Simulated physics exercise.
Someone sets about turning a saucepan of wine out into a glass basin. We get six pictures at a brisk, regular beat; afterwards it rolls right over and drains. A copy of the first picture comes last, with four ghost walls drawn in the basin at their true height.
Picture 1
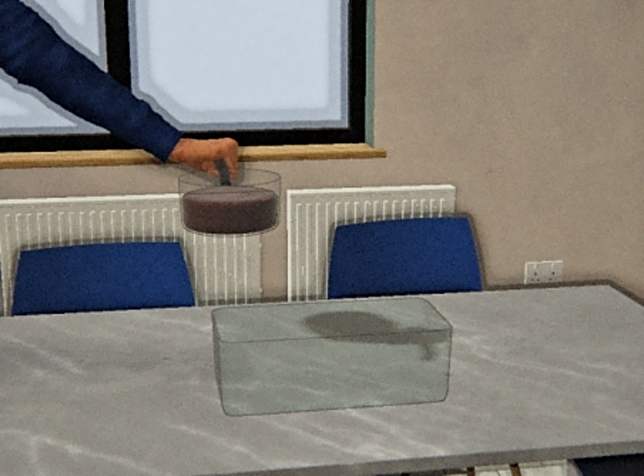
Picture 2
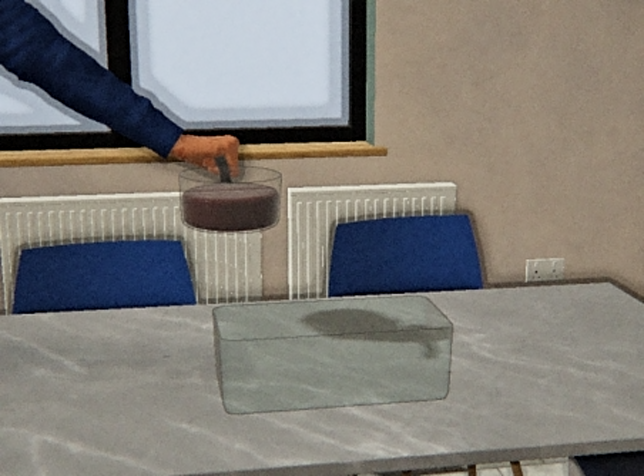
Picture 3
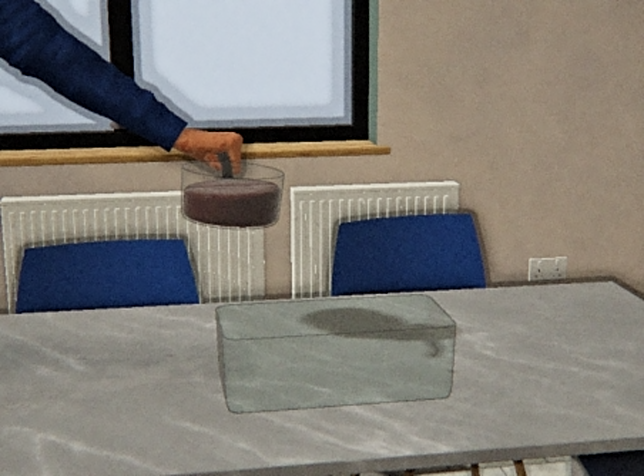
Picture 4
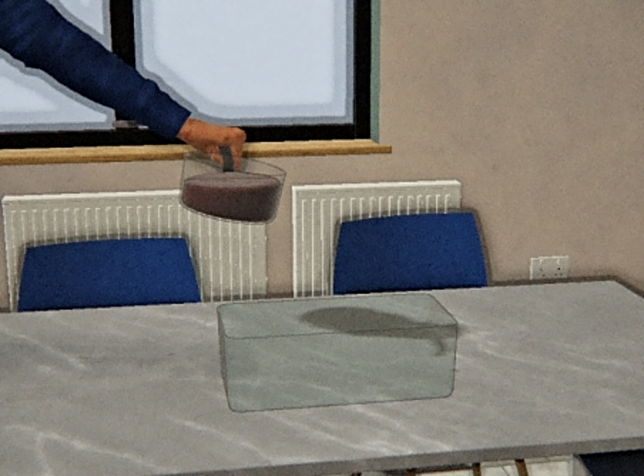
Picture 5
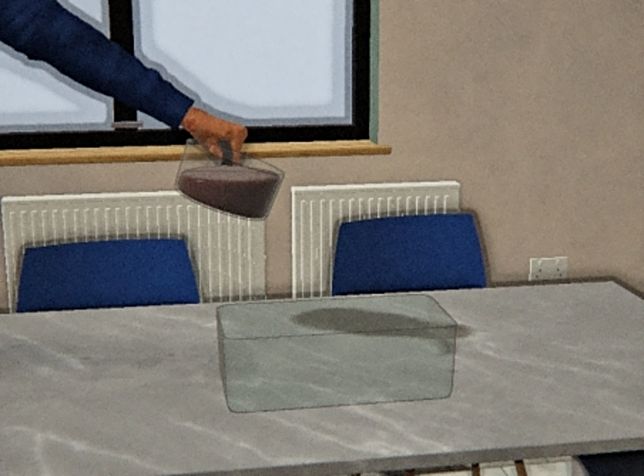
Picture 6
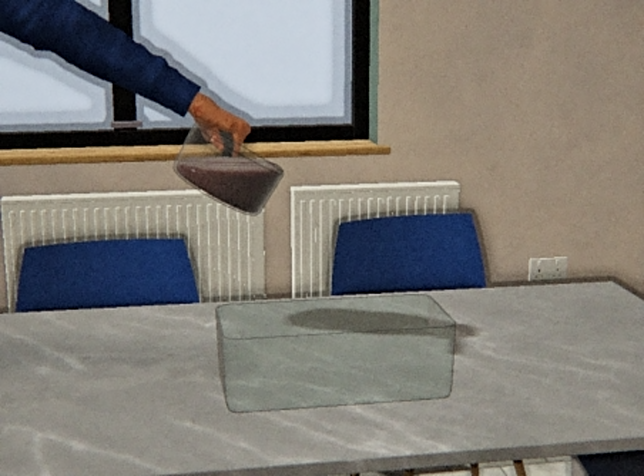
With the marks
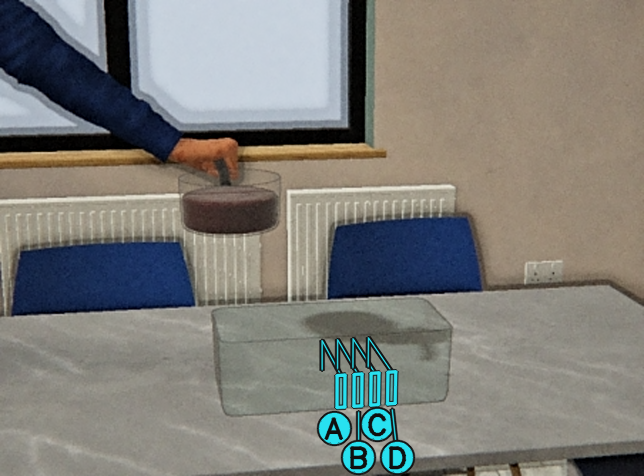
A hand in a blue sleeve held a clear round pan of dark wine above and behind a glass basin on a grey table, then gradually tilted it until the wine reached the lip.
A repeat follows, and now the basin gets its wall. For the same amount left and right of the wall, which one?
Choose C.
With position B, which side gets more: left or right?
The right one.
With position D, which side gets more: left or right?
The left one.
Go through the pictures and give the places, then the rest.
Upright, lip at (278, 175); basin from (222, 415) to (447, 399); nothing has left yet, in the first picture.
Upright, lip at (279, 173); nothing has left yet, in the second picture.
Tipped about 5°, lip at (282, 172); nothing has left yet, in the third picture.
Tipped about 12°, lip at (284, 171); nothing has left yet, in the fourth picture.
Tipped about 20°, lip at (283, 172); nothing has left yet, in the fifth picture.
Tipped about 31°, lip at (282, 171); wine is over the lip, down to (282, 171), in the sixth picture.
In cyan, A at (341, 413); B at (358, 411); C at (375, 410); D at (392, 409).
If A is chosen, about 8 % ends left of the wall and 90 % right of it; 3 % is lost outside.
If B is chosen, about 17 % ends left of the wall and 81 % right of it.
If C is chosen, about 50 % ends left of the wall and 47 % right of it; 3 % is lost outside.
If D is chosen, about 85 % ends left of the wall and 12 % right of it; 3 % is lost outside.
